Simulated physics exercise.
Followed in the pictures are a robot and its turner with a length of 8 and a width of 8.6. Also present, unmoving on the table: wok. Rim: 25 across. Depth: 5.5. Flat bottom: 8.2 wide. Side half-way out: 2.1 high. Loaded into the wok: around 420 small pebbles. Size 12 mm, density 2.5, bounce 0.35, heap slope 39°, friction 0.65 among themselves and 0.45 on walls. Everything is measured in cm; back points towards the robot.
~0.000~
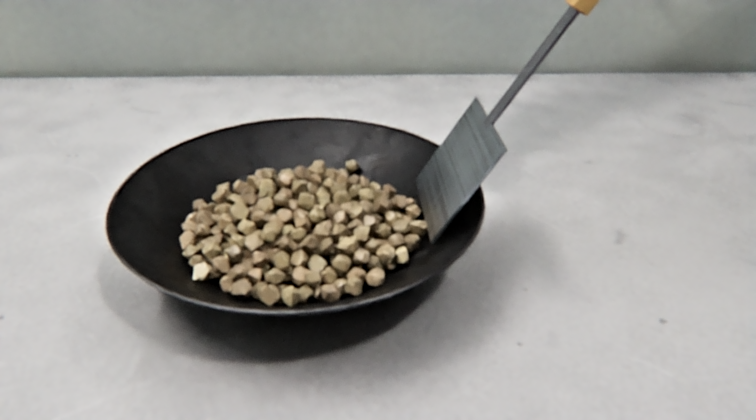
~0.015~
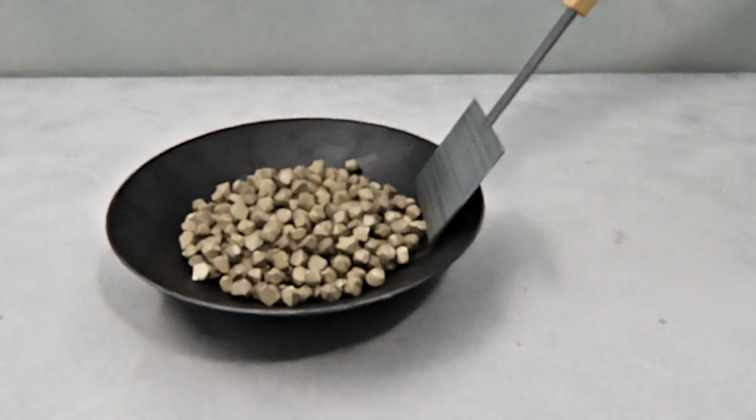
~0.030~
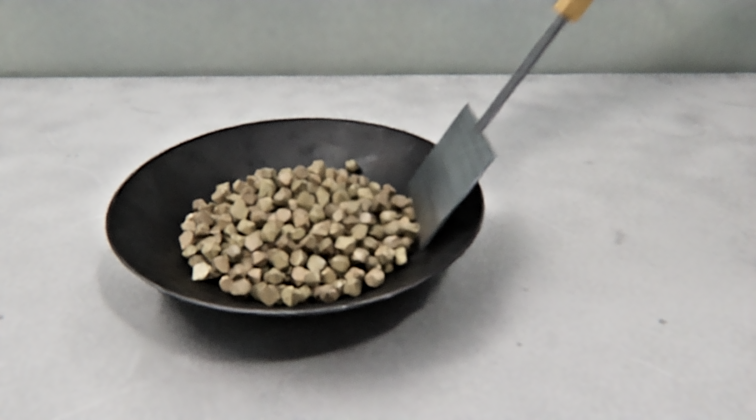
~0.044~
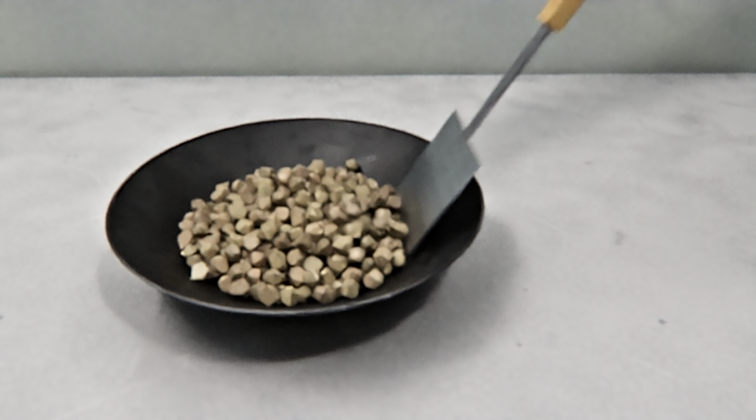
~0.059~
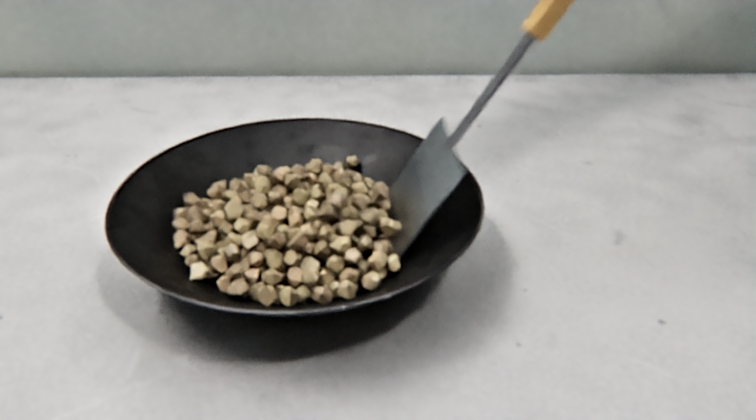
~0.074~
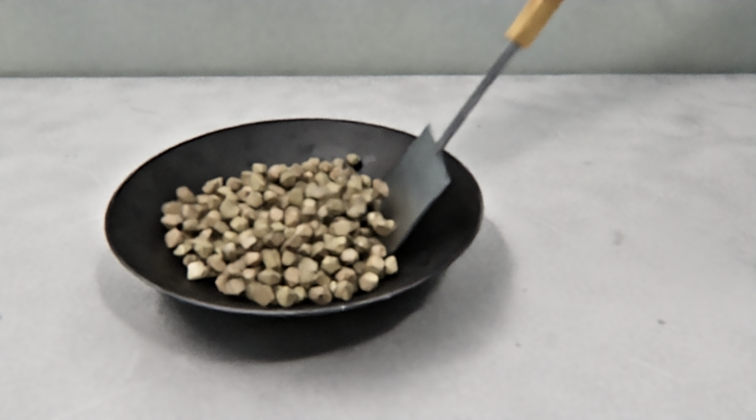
A metal turner with a wooden handle, angled down from the upper right, rests briefly at the right side of a black wok, then slides left into a heap of small tan pebbles, pushing them gradually leftward. The wok sits still on a pale grey table before a grey-green wall, seen from slightly above. The camera stays fixed as the heap's left edge spreads outward.
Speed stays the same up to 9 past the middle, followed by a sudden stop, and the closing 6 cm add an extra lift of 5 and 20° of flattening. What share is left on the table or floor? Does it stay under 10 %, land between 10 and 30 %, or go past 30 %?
It goes past 30 %.
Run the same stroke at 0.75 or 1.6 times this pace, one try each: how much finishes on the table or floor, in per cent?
Estimates, in order: 45 % and 60 %.
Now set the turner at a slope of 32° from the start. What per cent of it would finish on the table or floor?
Near 50 %.
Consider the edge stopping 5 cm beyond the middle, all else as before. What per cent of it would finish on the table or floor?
In that case around 15 per cent.
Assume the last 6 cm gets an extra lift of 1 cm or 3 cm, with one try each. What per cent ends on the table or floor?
It works out to some 55 per cent for the first setting and some 50 per cent for the second.
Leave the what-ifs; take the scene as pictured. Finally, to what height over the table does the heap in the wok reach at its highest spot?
It reaches about 6.5 cm.
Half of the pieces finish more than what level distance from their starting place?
I'd guess close to 10 centimetres.
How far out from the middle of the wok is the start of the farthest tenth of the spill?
Around 30 centimetres from the centre.
After 0.16 s, sloping 59°, highest piece 9 above the table; 421 in the wok.
After 0.24 s, sloping 52°, highest piece 19 above the table; 387 in the wok, 34 on the blade or in flight.
After 0.49 s, sloping 39°, highest piece 9 above the table; 224 in the wok, 144 on the table or floor, 53 on the blade or in flight.
After 1.54 s, sloping 39°, highest piece 6 above the table; 224 in the wok, 197 on the table or floor.
In the end, 224 in the wok, 197 on the table or floor. That is 47 % on the table or floor.
